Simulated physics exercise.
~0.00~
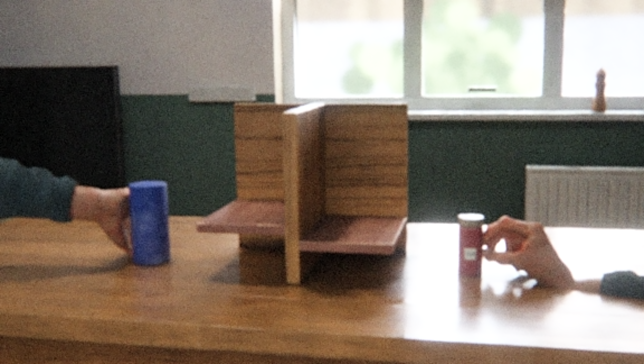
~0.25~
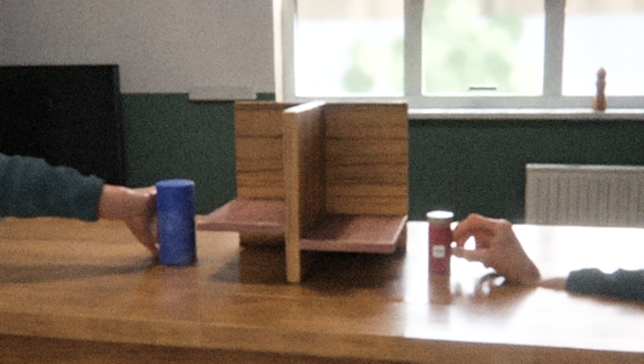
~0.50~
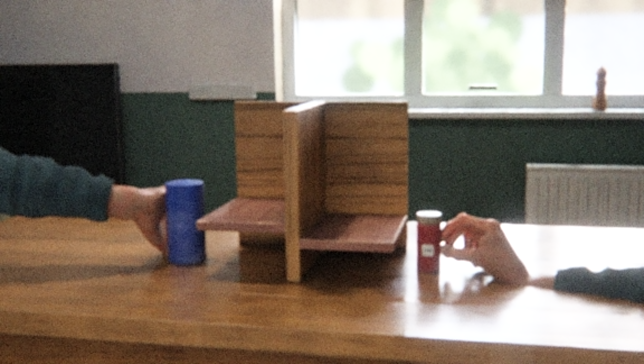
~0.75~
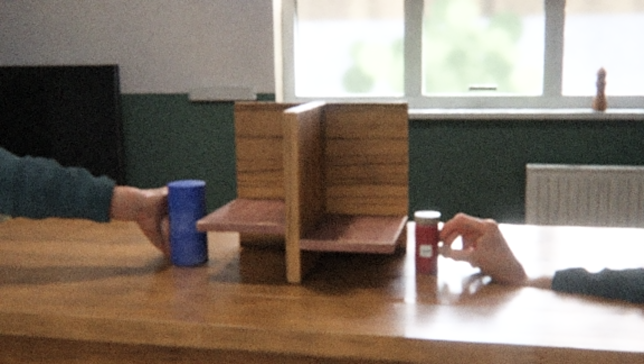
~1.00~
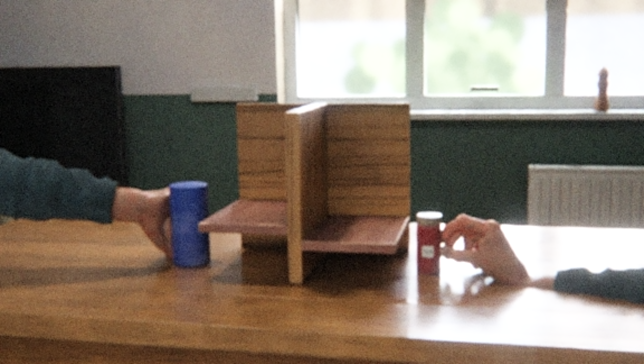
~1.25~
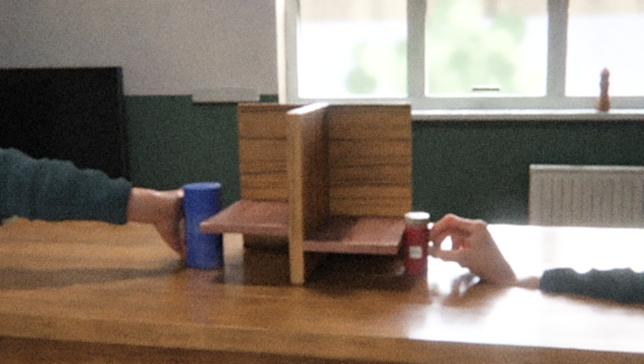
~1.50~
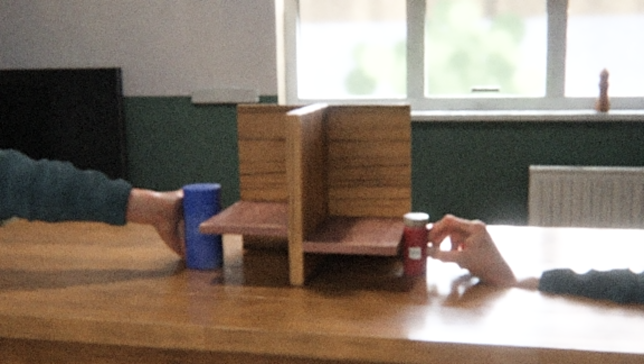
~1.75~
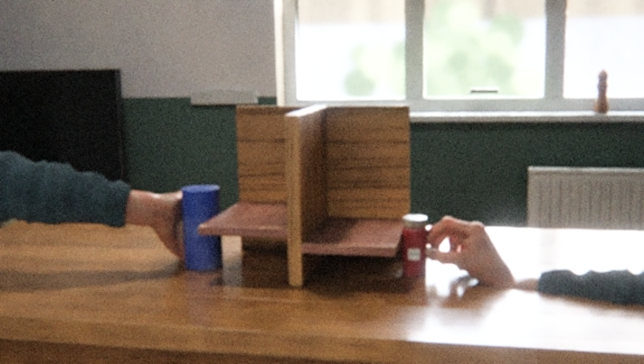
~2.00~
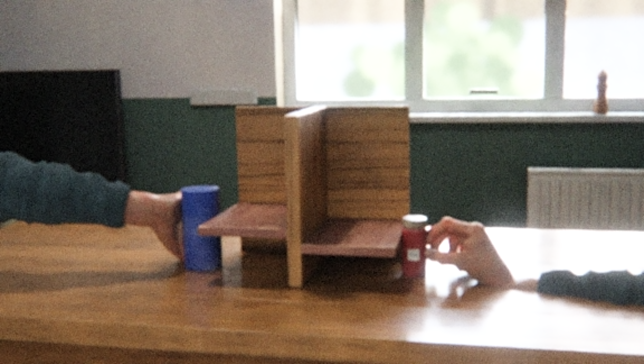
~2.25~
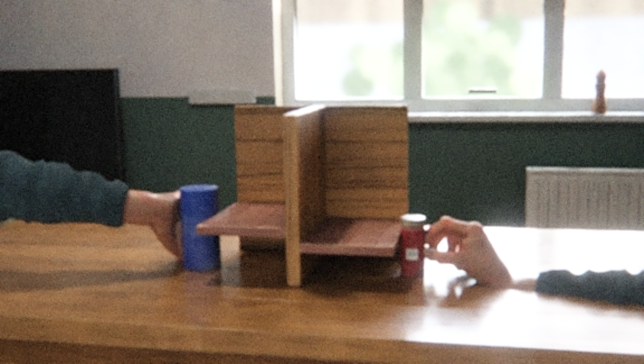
At the start, a hand on the left holds an upright blue cylinder on a wooden table, while a hand on the right holds a small red shaker, with a low wooden rack standing between them. The hands slide the two objects inward toward the rack's low shelves. Both pause just short of the shelves, then are pushed a little closer. The blue cylinder comes up to the left shelf and the red shaker reaches the right one. There they stop, still upright at the shelf edges, with the hands remaining on them and the rack unmoved.
